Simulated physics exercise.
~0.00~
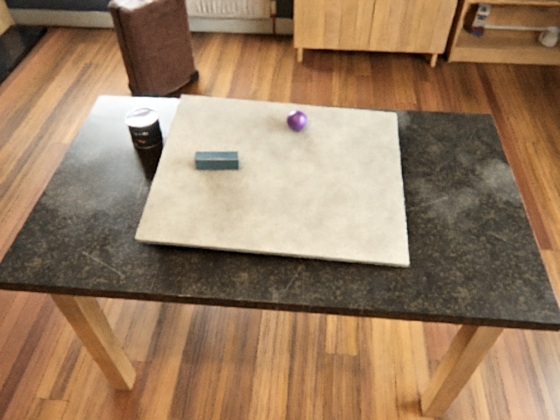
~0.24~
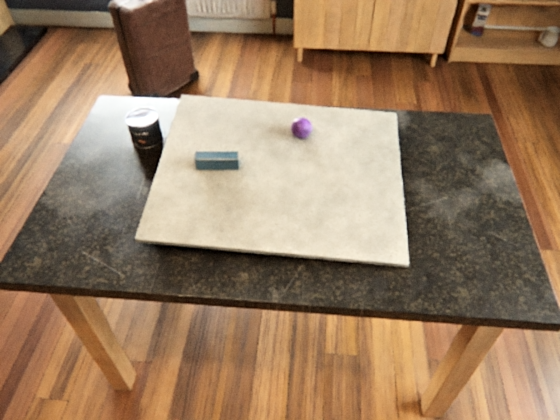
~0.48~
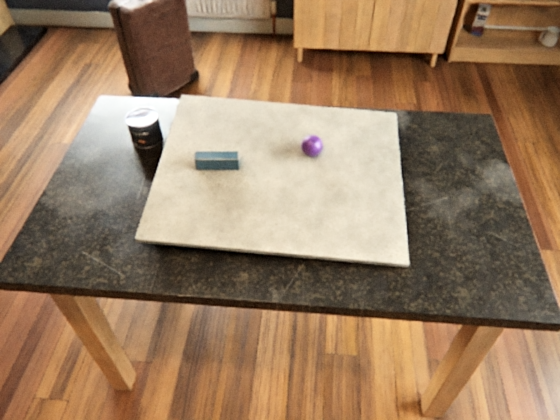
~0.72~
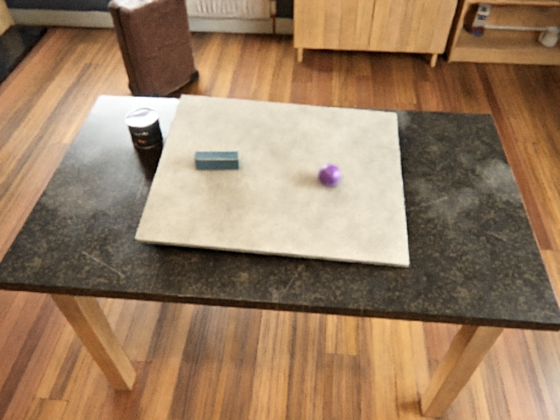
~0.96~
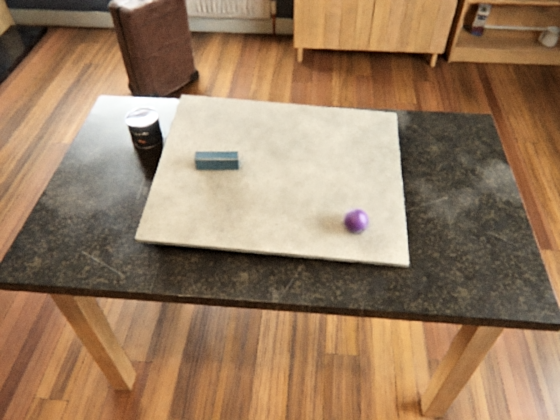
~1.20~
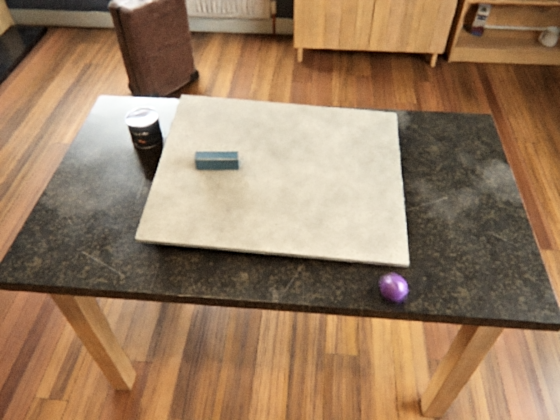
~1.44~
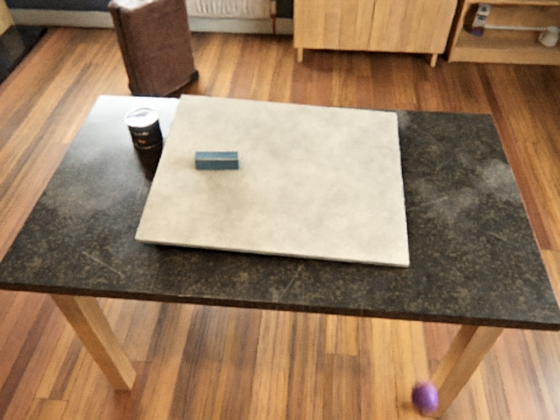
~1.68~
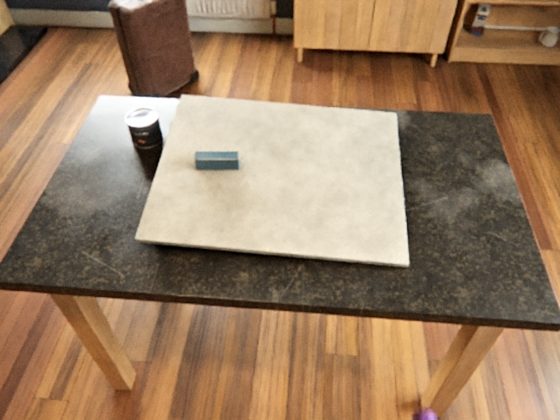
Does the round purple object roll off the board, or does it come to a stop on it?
It rolls off the board, going over the near edge towards the right-hand side.
